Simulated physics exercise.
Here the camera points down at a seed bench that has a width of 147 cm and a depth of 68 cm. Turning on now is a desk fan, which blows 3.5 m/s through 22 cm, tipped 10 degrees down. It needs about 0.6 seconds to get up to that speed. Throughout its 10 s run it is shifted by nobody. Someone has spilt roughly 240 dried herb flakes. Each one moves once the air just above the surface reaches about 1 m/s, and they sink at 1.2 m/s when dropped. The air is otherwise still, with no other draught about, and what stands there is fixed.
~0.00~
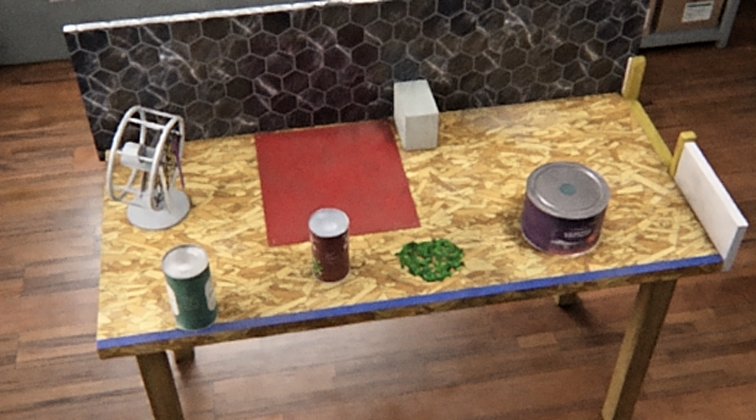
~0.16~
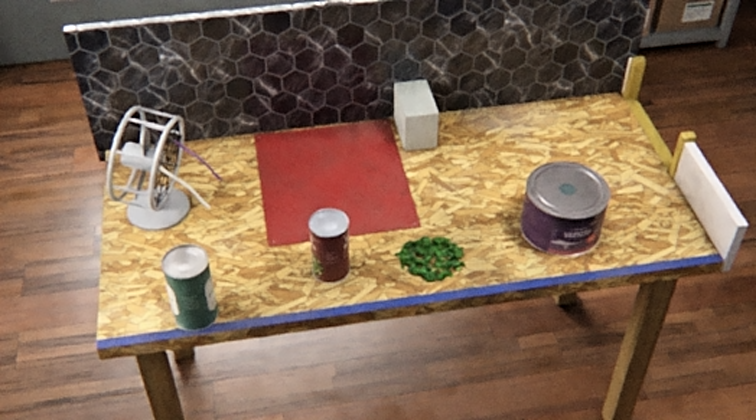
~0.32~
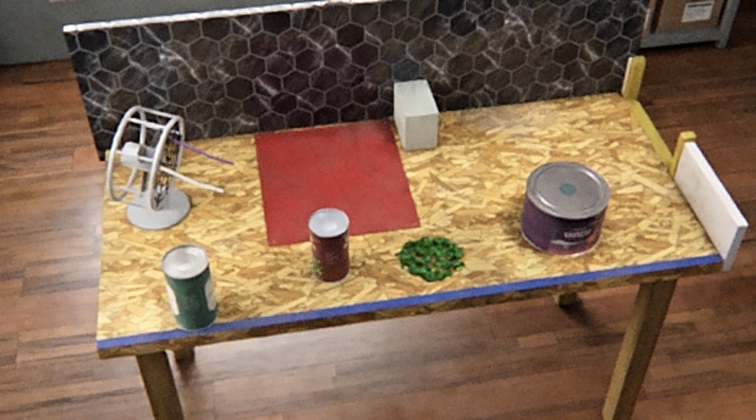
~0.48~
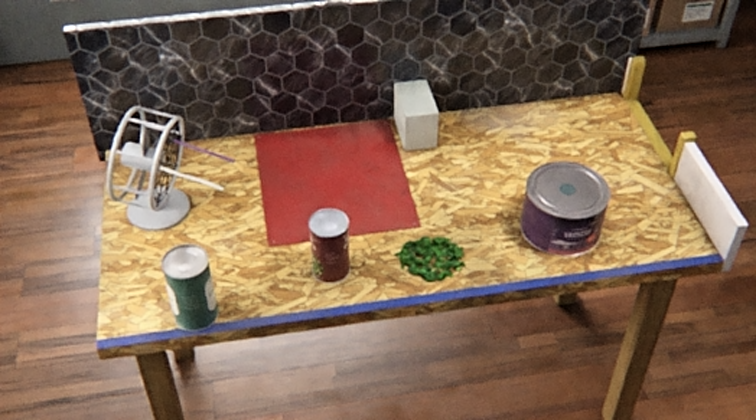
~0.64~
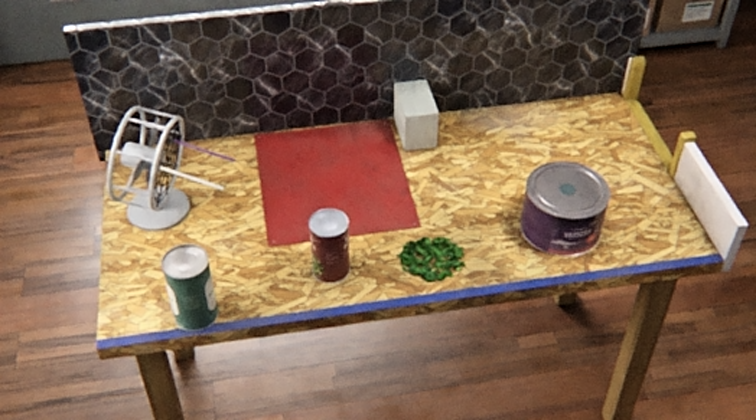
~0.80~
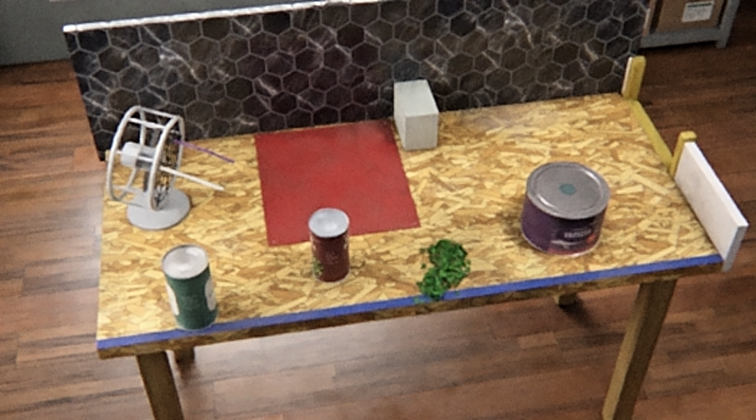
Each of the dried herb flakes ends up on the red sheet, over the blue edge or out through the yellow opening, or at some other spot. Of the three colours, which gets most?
I would say blue.
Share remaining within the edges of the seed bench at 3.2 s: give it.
The remaining share is about 3 %.
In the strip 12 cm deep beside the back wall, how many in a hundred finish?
Roughly 0 in a hundred.
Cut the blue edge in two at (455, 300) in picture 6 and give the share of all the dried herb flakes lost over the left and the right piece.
20 % left, 80 % right.
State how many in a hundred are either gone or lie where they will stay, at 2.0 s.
I reckon around 100 per cent.
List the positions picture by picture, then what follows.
The middle of the dried herb flakes is near (430, 256), none has stirred yet and the mouth of the desk fan is at (147, 159), in the first picture.
The middle of the dried herb flakes is near (430, 254), none has stirred yet, the yellow opening is centred on (648, 135), the red sheet is centred on (333, 179) and the blue edge is centred on (424, 303), in the second picture.
The middle of the dried herb flakes is near (430, 254), none has stirred yet, the top of a tin is at (329, 222) and the top of a large tin is at (568, 189), in the third picture.
The middle of the dried herb flakes is near (430, 254) and none has stirred yet, in the fourth picture.
The middle of the dried herb flakes is near (427, 257) and none has stirred yet, in the fifth picture.
The middle of the dried herb flakes is near (445, 268), the farthest in sight from the desk fan is at (468, 270) and about 75 % have left their places, in the sixth picture.
After 2.0 s the count stands so, 0 % are out through the yellow opening, 0 % on the red sheet and 97 % over the blue edge.
After 3.2 s the count stands so, 0 % are out through the yellow opening, 0 % on the red sheet and 97 % over the blue edge.
After 5.5 s the count stands so, 0 % are out through the yellow opening, 0 % on the red sheet and 97 % over the blue edge.
After 10.0 s, at the end, 0 % are out through the yellow opening, 0 % on the red sheet and 98 % over the blue edge.
